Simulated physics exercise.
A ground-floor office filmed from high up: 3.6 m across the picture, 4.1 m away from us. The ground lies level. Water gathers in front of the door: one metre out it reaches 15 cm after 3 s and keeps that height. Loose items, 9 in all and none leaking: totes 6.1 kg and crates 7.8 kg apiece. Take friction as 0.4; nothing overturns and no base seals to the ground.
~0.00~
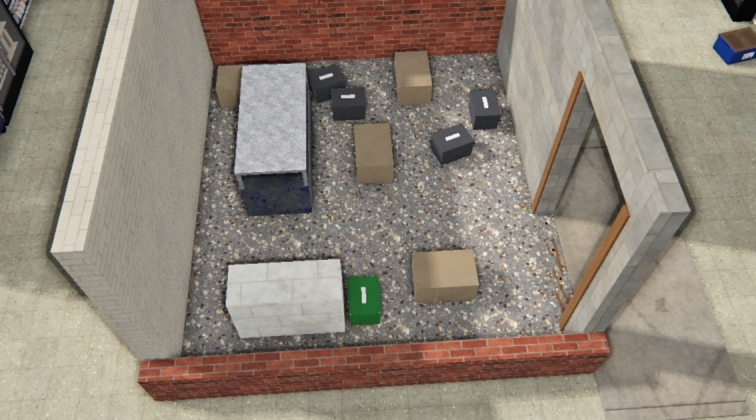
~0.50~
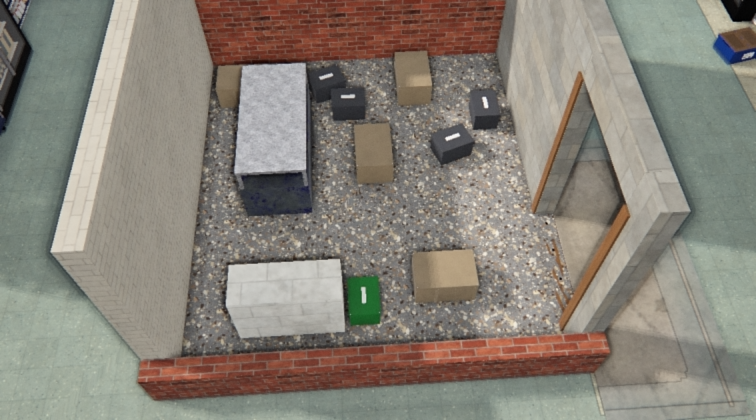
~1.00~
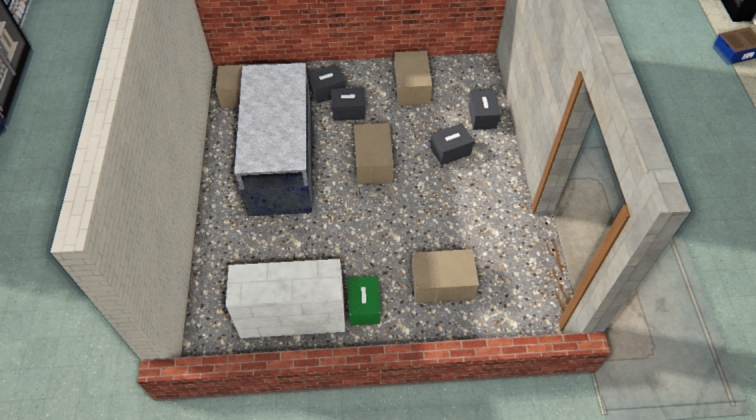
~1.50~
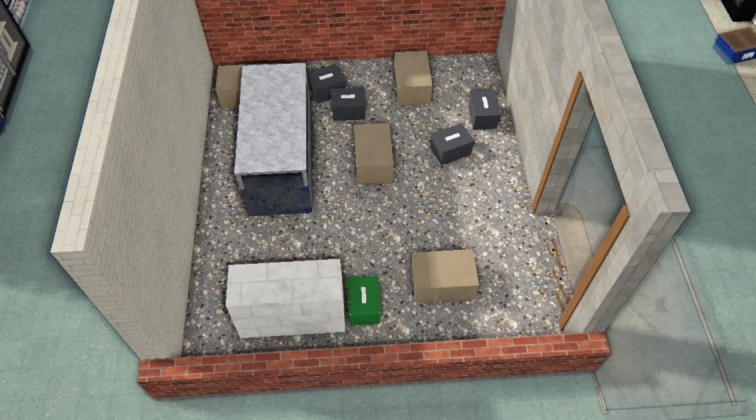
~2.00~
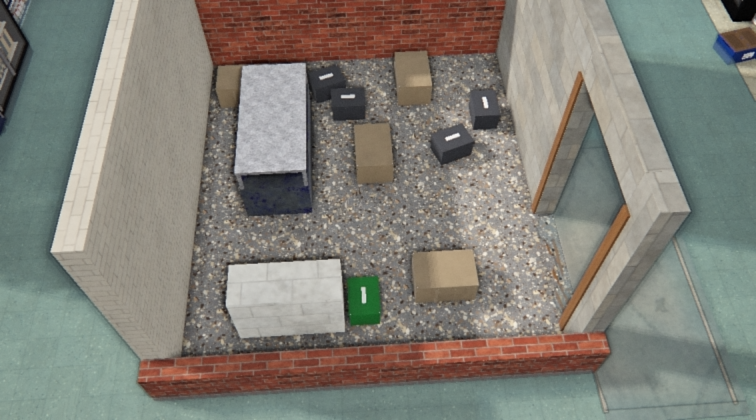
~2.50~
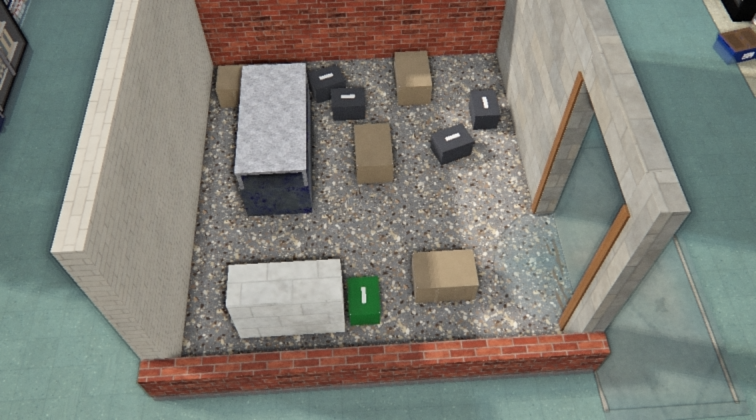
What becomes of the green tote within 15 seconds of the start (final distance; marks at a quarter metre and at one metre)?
Green tote gets carried off.
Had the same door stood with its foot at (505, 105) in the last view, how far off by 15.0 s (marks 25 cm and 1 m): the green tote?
Then the green tote gets carried off.
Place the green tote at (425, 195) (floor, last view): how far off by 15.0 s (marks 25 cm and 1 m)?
It gets carried off.
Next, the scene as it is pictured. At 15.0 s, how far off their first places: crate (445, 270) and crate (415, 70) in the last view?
In that order: 200 cm, 200 cm.
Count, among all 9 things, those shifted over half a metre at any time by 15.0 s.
9 of them.
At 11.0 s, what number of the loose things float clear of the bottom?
At that moment 7.
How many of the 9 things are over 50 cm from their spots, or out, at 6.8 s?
I count 2.
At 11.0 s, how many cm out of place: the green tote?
Roughly 200 cm by then.
After 3.5 s the green tote is near (364, 296), 0.0 m from its start, aground; 0 afloat.
After 6.8 s the green tote is near (358, 285), 0.1 m from its start, aground; 2 afloat.
After 11.0 s the green tote is near (343, 143), 1.9 m from its start, afloat; 7 afloat.
After 15.0 s the green tote is near (443, 81), 3.0 m from its start, afloat; 9 afloat.
